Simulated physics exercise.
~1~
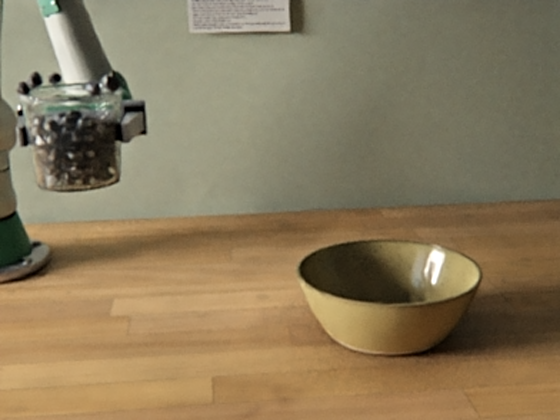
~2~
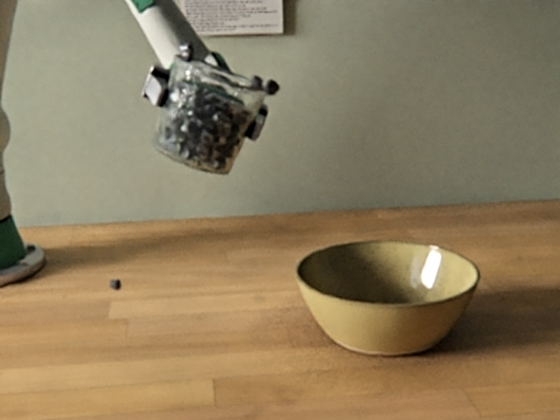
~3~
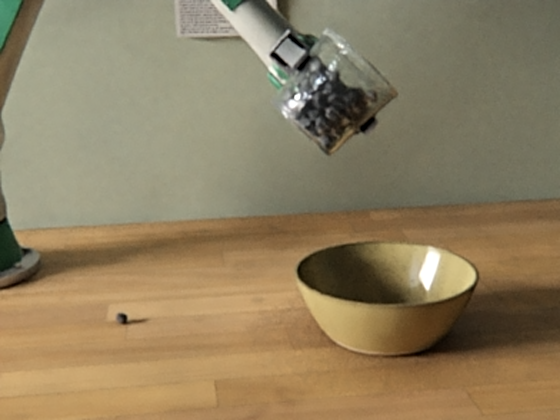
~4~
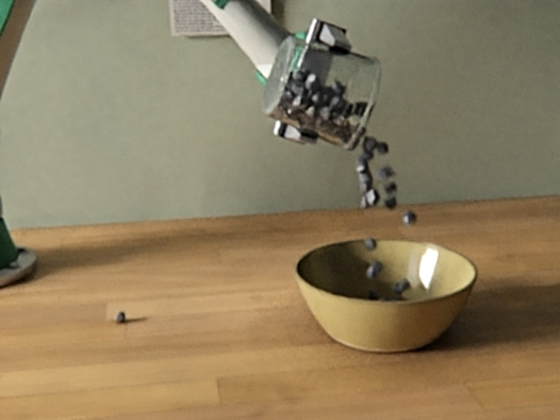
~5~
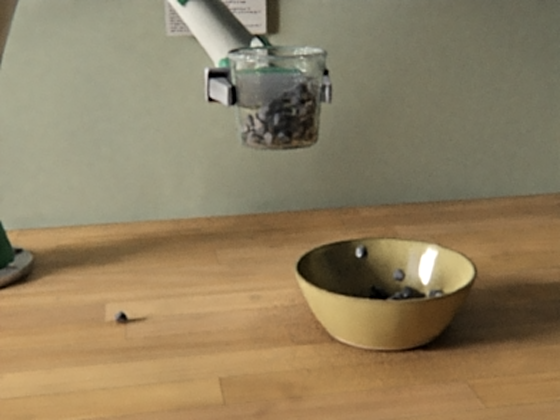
To begin with, a robot arm at the left grips a clear glass tumbler heaped with small dark pebbles, while an olive-yellow bowl sits on a wooden table. The arm carries the tumbler to the right, leaning it over, and a single pebble ends up on the table at the left. The tumbler then tips further toward the bowl, and a stream of pebbles tumbles over its rim and down into it. Finally the arm swings the tumbler back upright, with plenty of pebbles still inside, a dark pile in the bowl, and the stray one still on the table.
